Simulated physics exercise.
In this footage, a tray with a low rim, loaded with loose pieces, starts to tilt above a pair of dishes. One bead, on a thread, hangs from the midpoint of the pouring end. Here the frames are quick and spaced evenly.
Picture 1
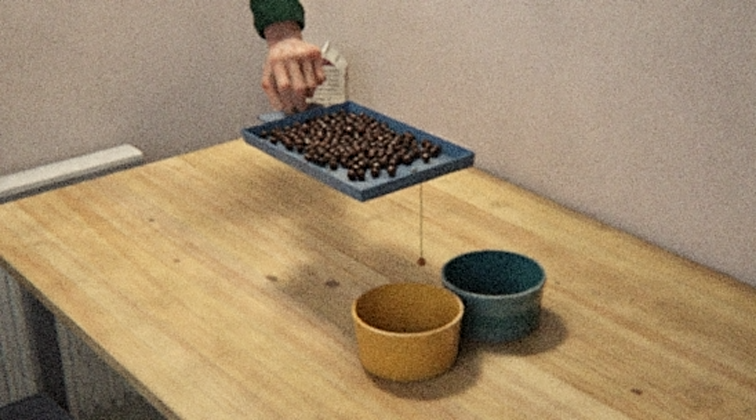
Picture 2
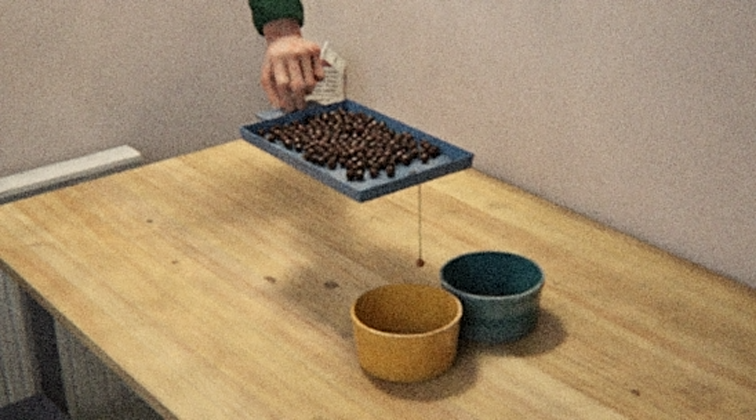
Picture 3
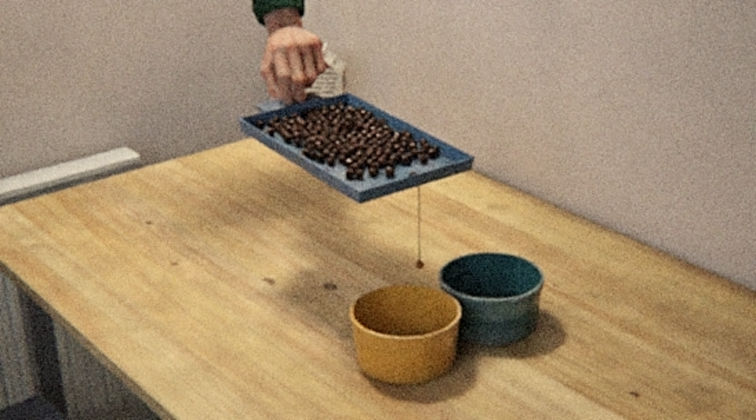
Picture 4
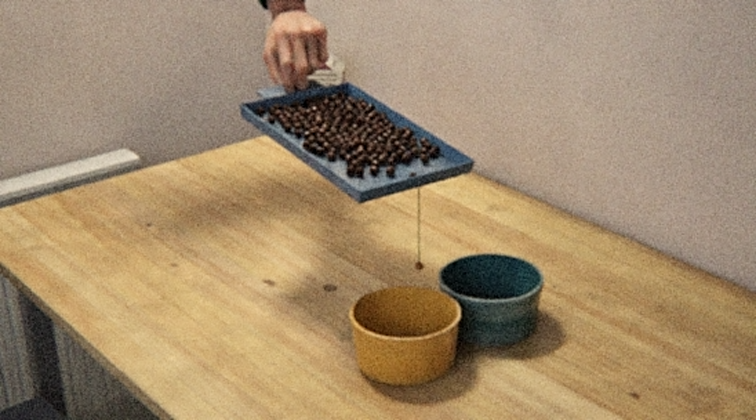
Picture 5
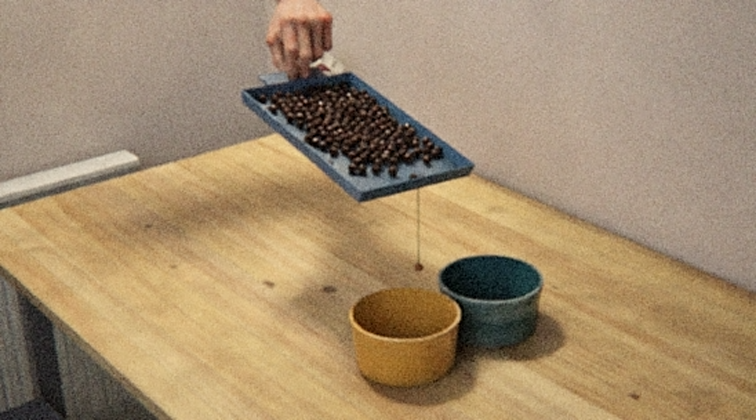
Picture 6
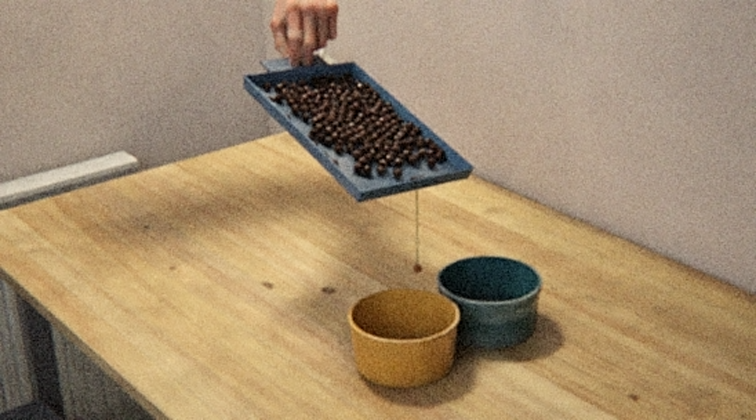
A hand raising the back of a blue tray of chocolate balls, tilting it above a yellow dish and a teal dish.
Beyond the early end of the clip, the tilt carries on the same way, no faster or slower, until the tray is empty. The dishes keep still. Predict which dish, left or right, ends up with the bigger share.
Watch, the one on the right side catches more of it.
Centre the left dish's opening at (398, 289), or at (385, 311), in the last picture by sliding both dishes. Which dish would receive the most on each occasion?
In the first try it's the right-side dish, and in the second it's the right-side dish.
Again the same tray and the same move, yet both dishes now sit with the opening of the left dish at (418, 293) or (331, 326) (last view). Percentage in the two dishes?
The first gives 80 %, the second 30 %.
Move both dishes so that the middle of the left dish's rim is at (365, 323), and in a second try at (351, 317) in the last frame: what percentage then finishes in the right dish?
That makes 60 per cent, followed by 50 per cent.
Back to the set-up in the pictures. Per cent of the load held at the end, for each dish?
The left dish ends up with around 10 percent of the load, the right dish with around 90 percent.
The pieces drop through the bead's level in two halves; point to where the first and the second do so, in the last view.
The first part passes (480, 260); everything after passes (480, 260).
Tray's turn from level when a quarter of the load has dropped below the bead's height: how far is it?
It is at around 85 degrees.
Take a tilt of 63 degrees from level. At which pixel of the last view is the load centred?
Somewhere about (434, 153).
Shortly afterwards, tray tipped steeply; all but a few on the tray; only a few in the left dish; a little in the right dish; only a few in the air.
Next, tray tipped past a quarter turn; a little on the tray; a little in the left dish; near two thirds in the right dish; only a few outside both; a little in the air.
Some moments later, tray tipped past a quarter turn; a little in the left dish; the bulk in the right dish; a little outside both.
In the end, tray tipped past a quarter turn; a little in the left dish; the bulk in the right dish; a little outside both.
